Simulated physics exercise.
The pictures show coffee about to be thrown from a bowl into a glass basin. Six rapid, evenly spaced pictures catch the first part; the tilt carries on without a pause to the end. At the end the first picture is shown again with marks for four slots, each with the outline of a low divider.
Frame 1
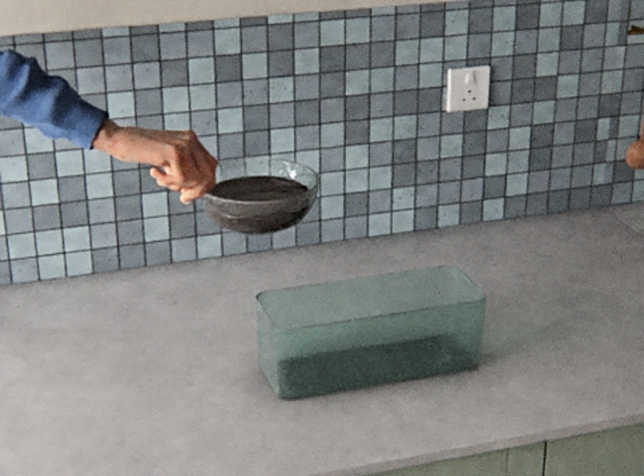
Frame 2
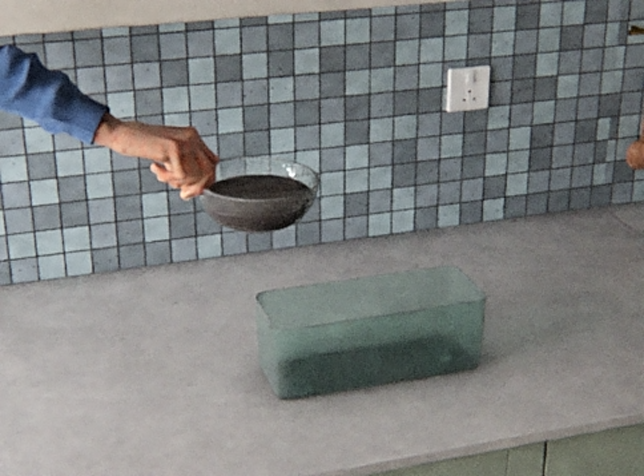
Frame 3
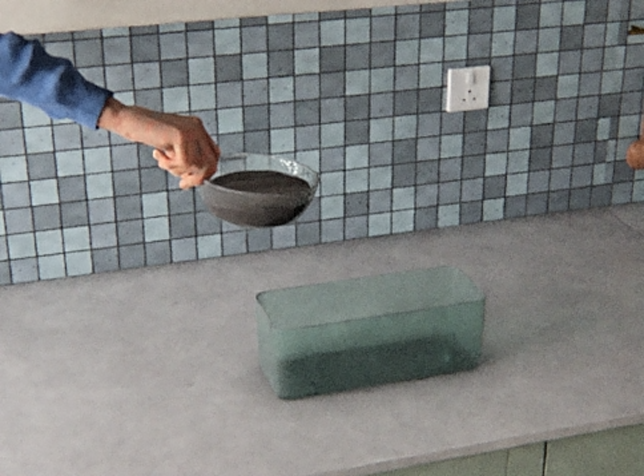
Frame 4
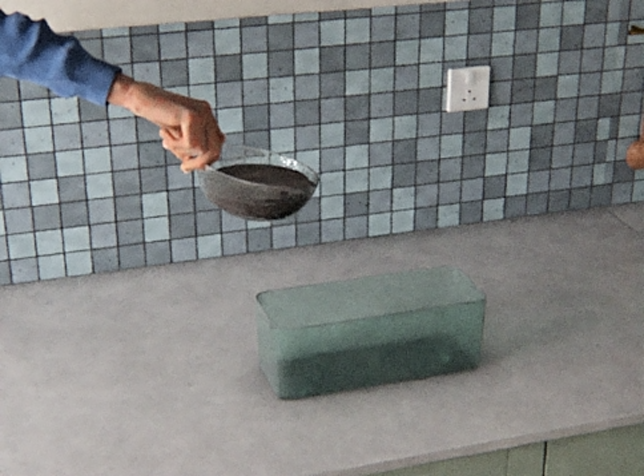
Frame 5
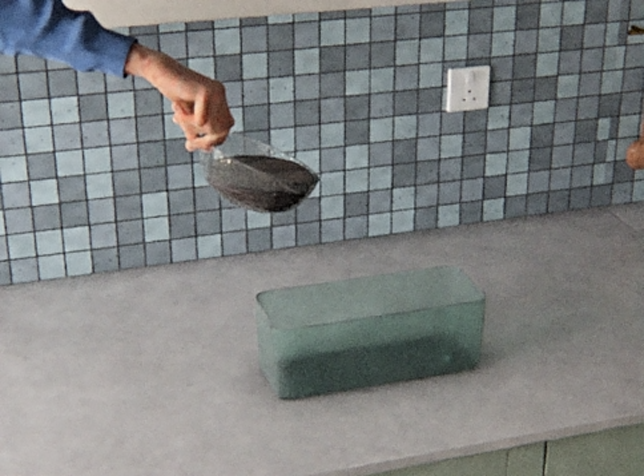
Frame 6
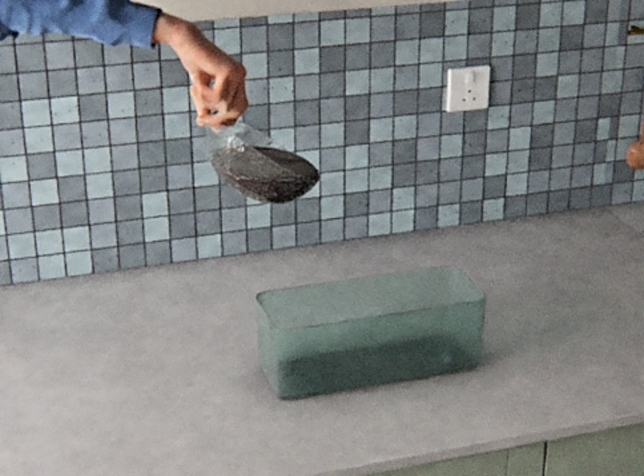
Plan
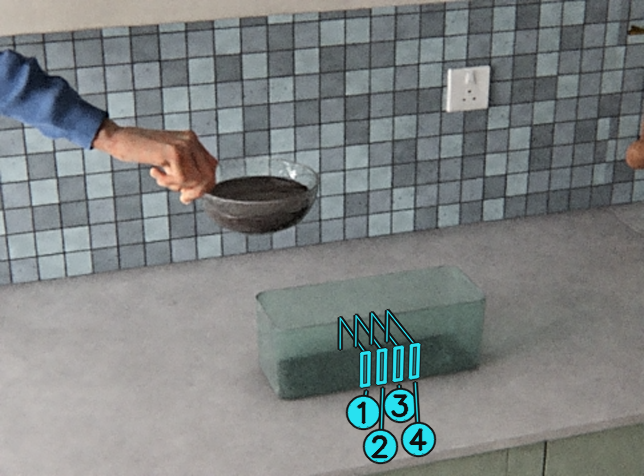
A hand tilts a glass bowl of dark coffee rightward until some reaches over the lip.
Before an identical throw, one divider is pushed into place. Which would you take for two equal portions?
I would pick place 4.
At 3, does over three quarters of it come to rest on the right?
No, it does not.
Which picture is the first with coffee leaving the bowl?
Picture 6.
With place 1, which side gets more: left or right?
The right one.
On the marked copy, 1 at (366, 391); 2 at (382, 388); 3 at (399, 385); 4 at (415, 382).
For place 1, about 13 % ends left of the wall and 81 % right of it; 6 % is lost outside.
For place 2, about 20 % ends left of the wall and 73 % right of it; 7 % is lost outside.
For place 3, about 29 % ends left of the wall and 66 % right of it; 5 % is lost outside.
For place 4, about 46 % ends left of the wall and 47 % right of it; 7 % is lost outside.
